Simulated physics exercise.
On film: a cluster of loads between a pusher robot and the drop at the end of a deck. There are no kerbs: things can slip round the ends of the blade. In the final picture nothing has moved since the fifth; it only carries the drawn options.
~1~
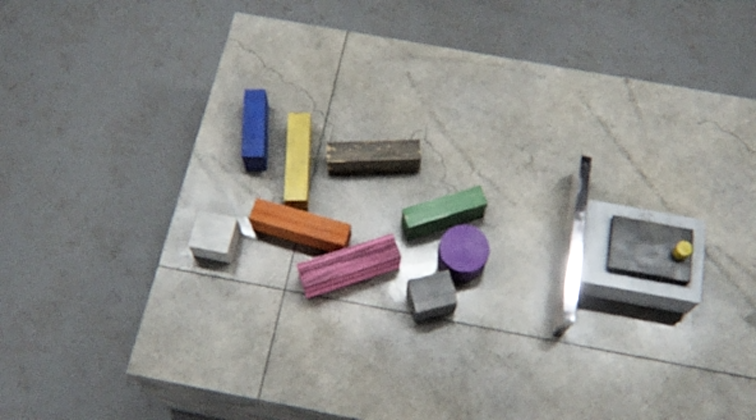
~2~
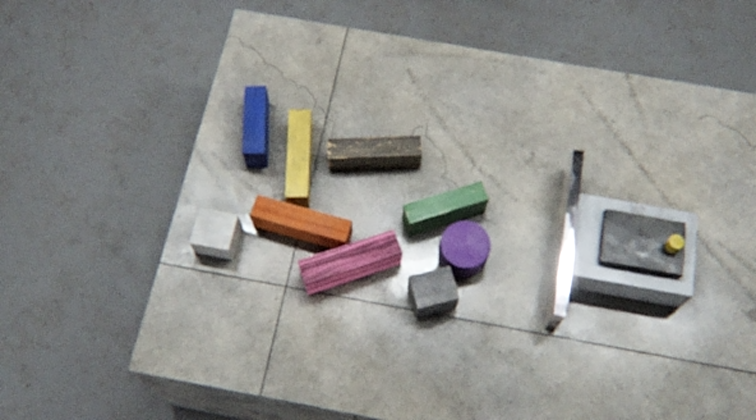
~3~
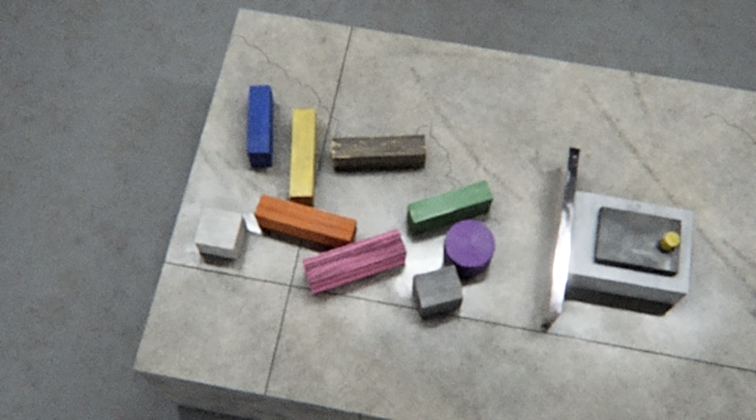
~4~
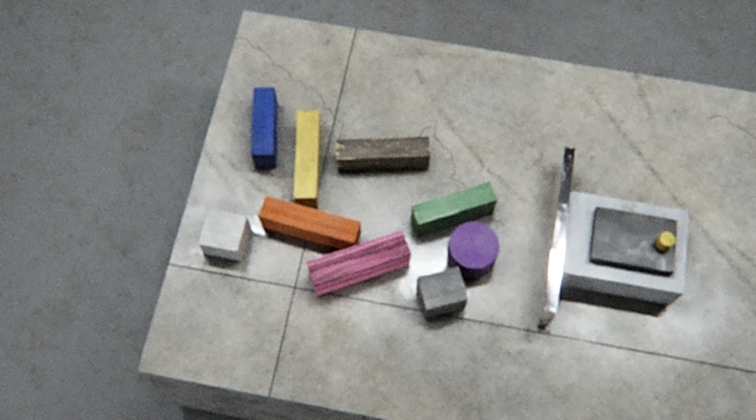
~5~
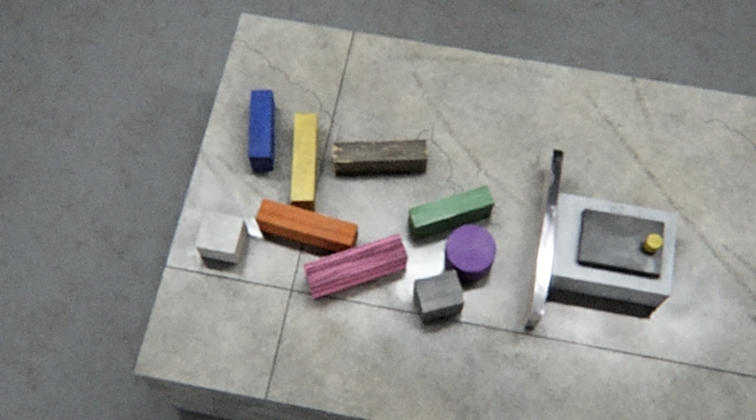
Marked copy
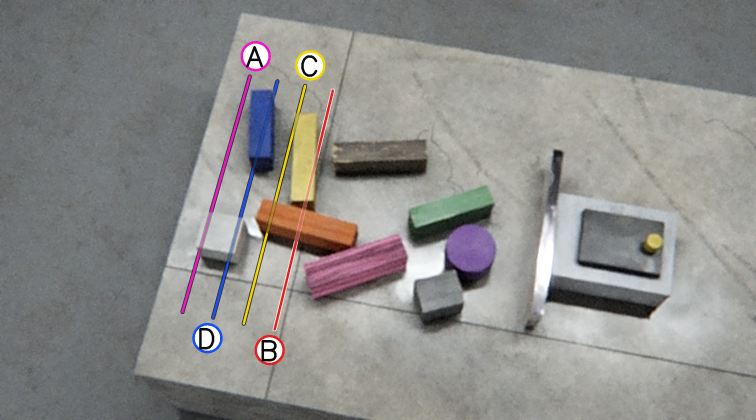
A grey boxy machine with a dark top panel, a yellow knob and an upright plate on its left side creeps slowly leftward across a pale, veined stone slab, seen from high above against a grey floor. Left of it lie blue, yellow, dark brown, orange, pink and green bars, a purple cylinder, and white and grey blocks. The pieces keep their arrangement while the view wobbles slightly.
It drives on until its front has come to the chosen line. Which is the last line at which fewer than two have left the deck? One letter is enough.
B is the last line within the limit.
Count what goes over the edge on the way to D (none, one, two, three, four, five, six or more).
Four.
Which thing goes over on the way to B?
The blue stick goes over.
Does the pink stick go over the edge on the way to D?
No.
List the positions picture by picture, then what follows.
The first picture shows pink stick (350, 266); white crate (215, 237); robot (644, 248).
The second picture shows robot (636, 241); black bar (375, 153).
The third picture shows robot (632, 239); purple canister (469, 248).
The fourth picture shows robot (627, 239); green bar (453, 210).
The fifth picture shows robot (615, 241); pink stick (356, 266); white crate (222, 237); orange stick (308, 227).
On the copy, A at (218, 188); B at (305, 203); C at (276, 198); D at (247, 193).
On B. First, robot (525, 225); grey crate (417, 287); purple canister (424, 245).
Then, robot (437, 209); blue stick (254, 130); orange stick (257, 210).
Finally, robot (371, 197); blue stick over the edge; orange stick (195, 196); one fallen.
By contrast, A drops seven; C drops three; D drops four.
